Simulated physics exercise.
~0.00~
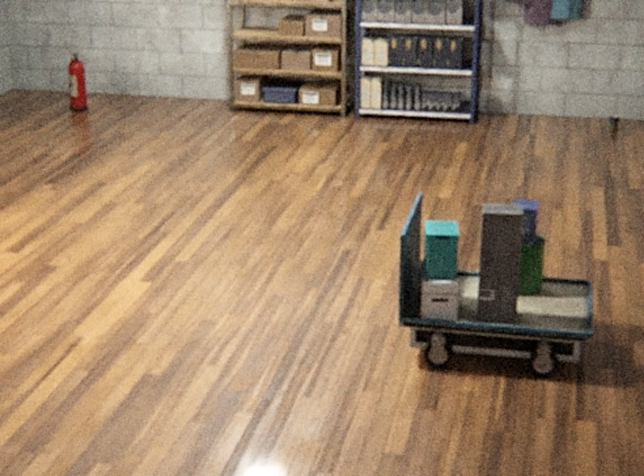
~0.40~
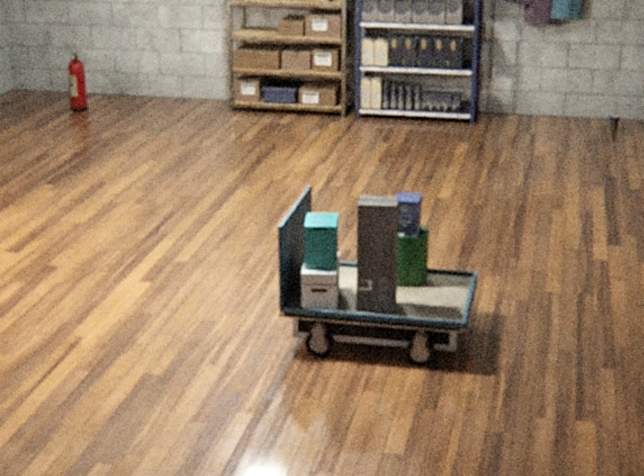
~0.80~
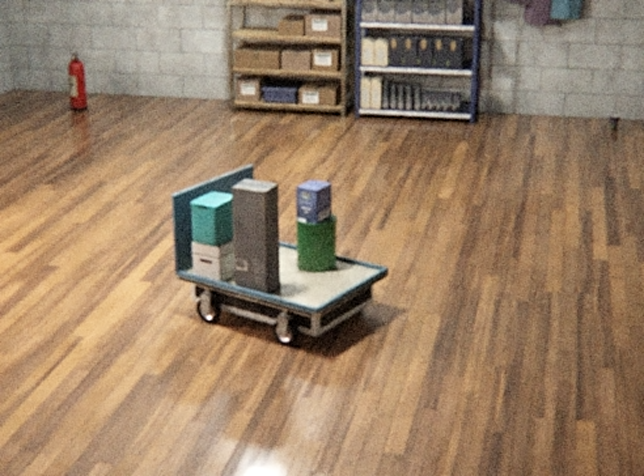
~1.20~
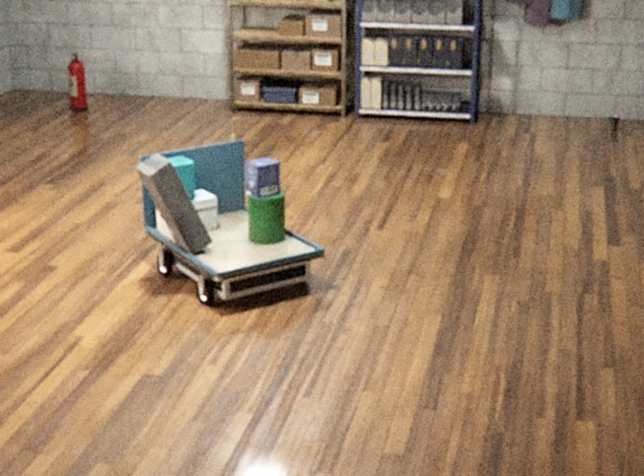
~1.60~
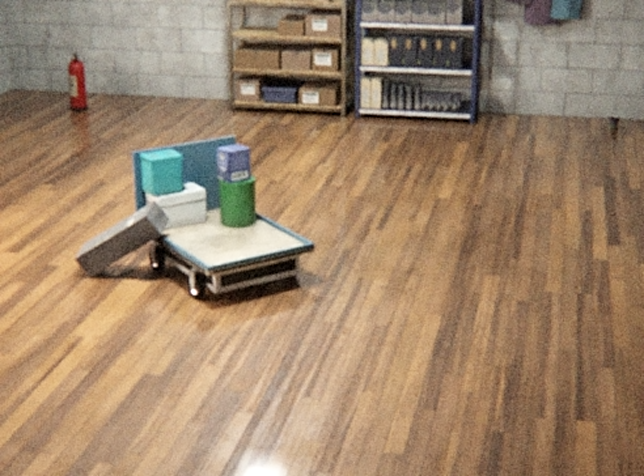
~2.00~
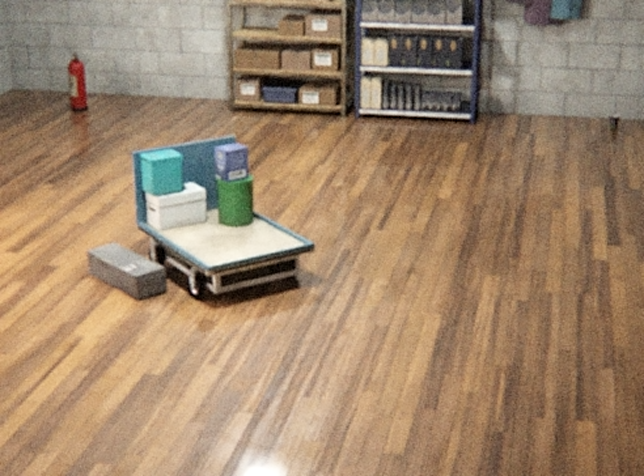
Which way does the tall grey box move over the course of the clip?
The grey box moves left, first riding on the cart and then toppling off its left side onto the floor.
